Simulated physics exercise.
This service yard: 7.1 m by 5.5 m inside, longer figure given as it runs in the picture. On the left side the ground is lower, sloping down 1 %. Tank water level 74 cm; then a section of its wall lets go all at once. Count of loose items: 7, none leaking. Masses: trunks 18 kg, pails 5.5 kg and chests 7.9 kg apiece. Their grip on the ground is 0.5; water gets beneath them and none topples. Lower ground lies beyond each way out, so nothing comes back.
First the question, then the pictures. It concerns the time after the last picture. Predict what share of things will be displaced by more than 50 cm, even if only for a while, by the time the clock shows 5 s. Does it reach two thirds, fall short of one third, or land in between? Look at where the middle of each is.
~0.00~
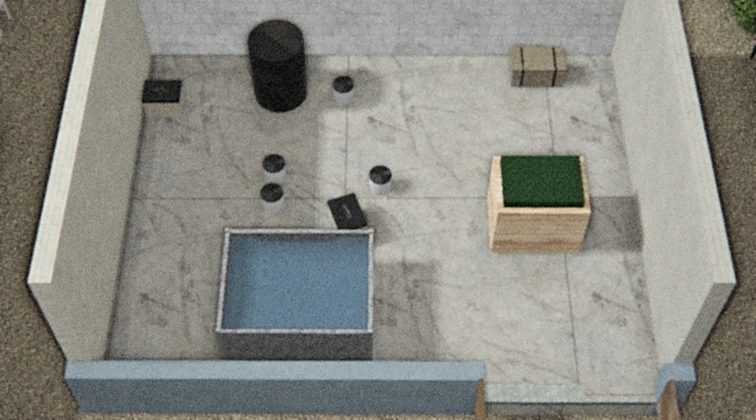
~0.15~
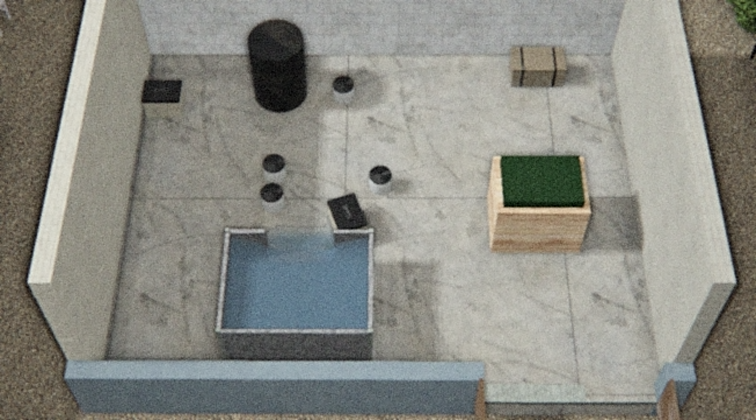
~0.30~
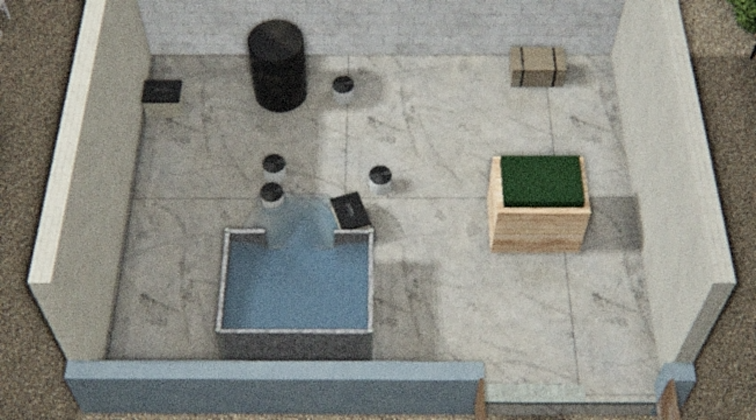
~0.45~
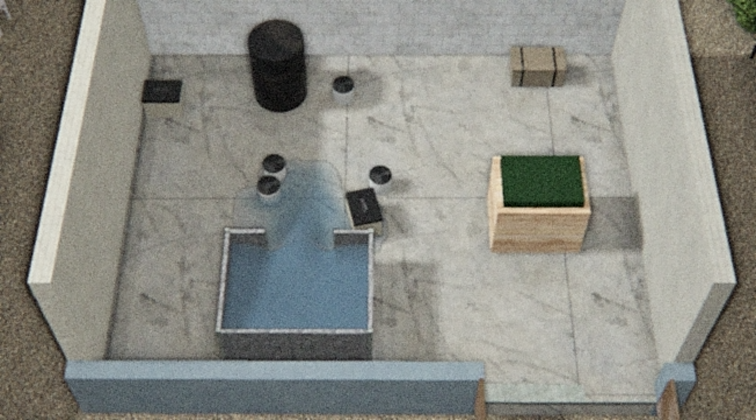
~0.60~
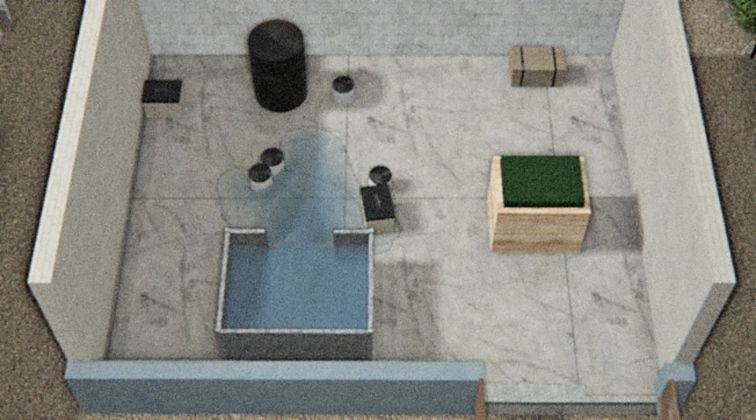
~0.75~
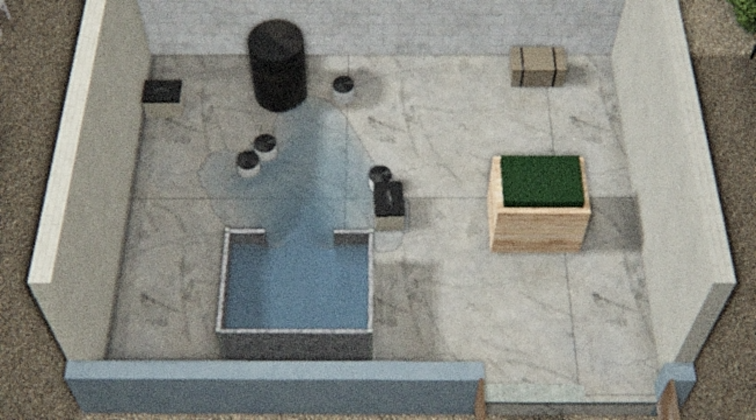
Two thirds and above.
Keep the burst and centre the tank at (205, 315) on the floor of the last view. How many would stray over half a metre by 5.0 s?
Then 5 of them would.
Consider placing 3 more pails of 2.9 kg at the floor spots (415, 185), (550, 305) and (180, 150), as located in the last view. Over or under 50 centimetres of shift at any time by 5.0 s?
Respectively: Tops it; doesn't reach it; tops it.
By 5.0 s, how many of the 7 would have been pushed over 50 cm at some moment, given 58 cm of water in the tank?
7.
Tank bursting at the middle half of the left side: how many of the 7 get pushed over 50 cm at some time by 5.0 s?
That gives 1 of them.
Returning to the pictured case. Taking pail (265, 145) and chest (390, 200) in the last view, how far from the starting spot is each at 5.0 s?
In that order: 150 cm, 120 cm.
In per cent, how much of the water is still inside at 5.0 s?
100 % or so.
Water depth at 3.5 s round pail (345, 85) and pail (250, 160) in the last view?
I'd put it at 8 cm and 19 cm respectively.
After 1.1 s 3 of 7 are over 50 cm from their spots; 0 afloat.
After 2.2 s 6 of 7 are over 50 cm from their spots; 4 afloat.
After 3.5 s 6 of 7 are over 50 cm from their spots; 4 afloat.
After 5.0 s 7 of 7 are over 50 cm from their spots, and 7 have been at some point; 4 afloat.
